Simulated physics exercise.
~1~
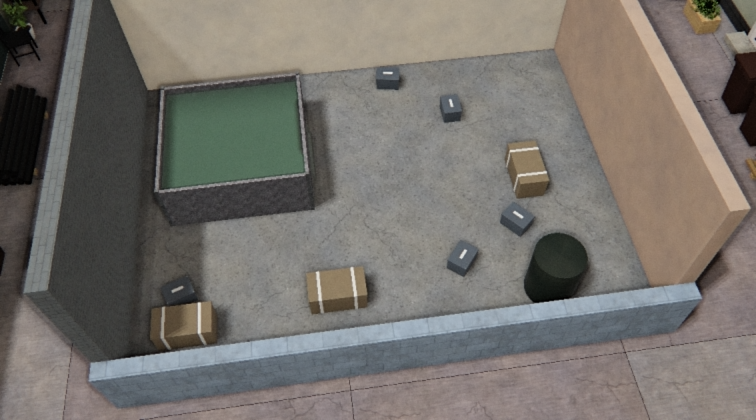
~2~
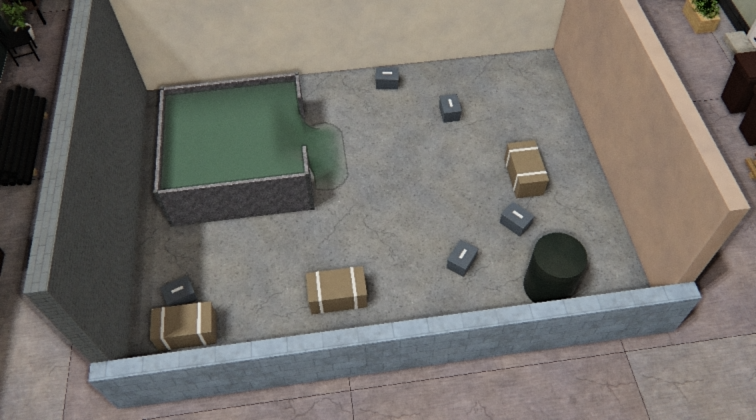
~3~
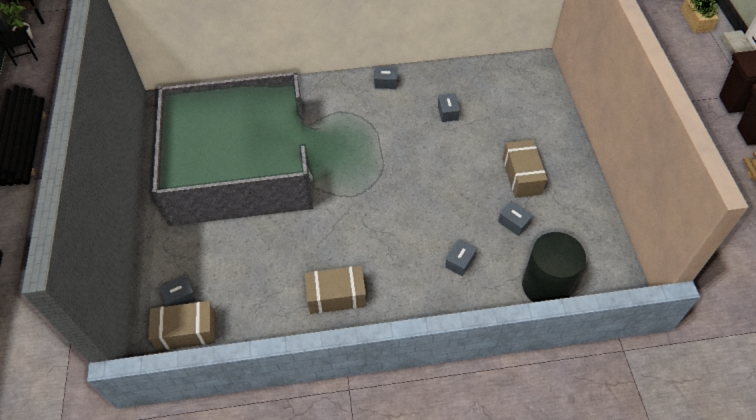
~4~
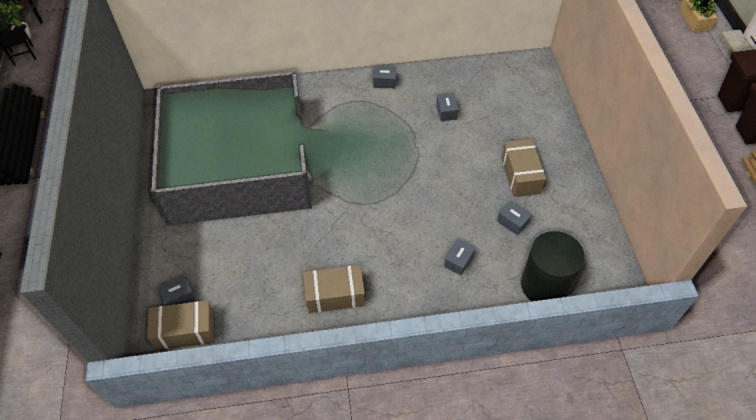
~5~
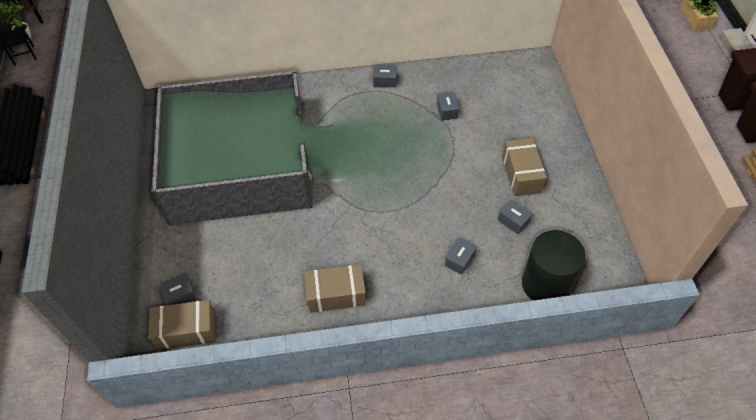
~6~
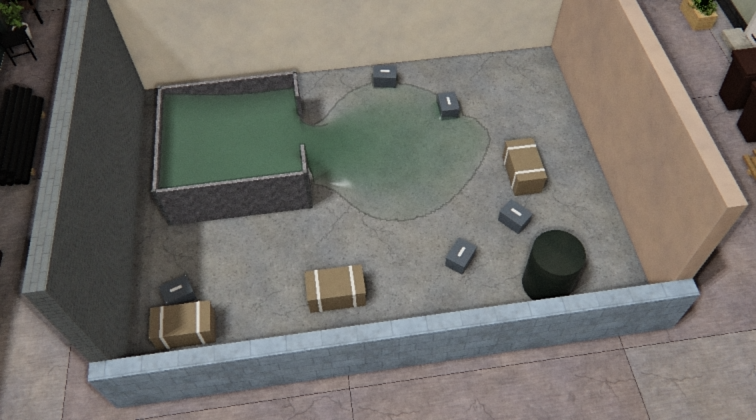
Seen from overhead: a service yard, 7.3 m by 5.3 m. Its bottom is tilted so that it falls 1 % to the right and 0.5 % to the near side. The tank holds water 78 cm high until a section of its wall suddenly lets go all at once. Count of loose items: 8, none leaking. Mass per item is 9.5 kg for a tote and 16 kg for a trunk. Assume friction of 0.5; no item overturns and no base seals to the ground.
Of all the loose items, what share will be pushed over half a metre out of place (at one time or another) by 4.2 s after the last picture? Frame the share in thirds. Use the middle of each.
That comes to from one to two thirds.
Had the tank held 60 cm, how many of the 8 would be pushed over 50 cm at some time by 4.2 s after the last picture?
Count under that change: 4.
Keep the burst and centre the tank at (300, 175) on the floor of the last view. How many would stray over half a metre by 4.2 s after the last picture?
That gives 4 of them.
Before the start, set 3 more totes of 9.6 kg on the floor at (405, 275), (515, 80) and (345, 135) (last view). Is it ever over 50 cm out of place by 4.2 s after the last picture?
In turn: Short of it, more, more.
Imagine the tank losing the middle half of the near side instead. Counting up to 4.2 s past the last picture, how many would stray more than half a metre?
Result: 6.
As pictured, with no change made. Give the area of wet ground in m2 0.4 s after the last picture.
Roughly 15 m2.
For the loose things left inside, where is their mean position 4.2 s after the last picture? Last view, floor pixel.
The average lands around (441, 241).
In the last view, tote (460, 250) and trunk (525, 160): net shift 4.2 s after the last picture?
Going in order, that's 20 cm for one and 200 cm for the other.
Then, 0.4 s after the last picture 0 of 8 are over 50 cm from their spots; 0 afloat.
Then, 1.5 s after the last picture 4 of 8 are over 50 cm from their spots; 3 afloat.
Then, 2.8 s after the last picture 5 of 8 are over 50 cm from their spots; 4 afloat.
Then, 4.2 s after the last picture 4 of 8 are over 50 cm from their spots, and 5 have been at some point; 4 afloat.
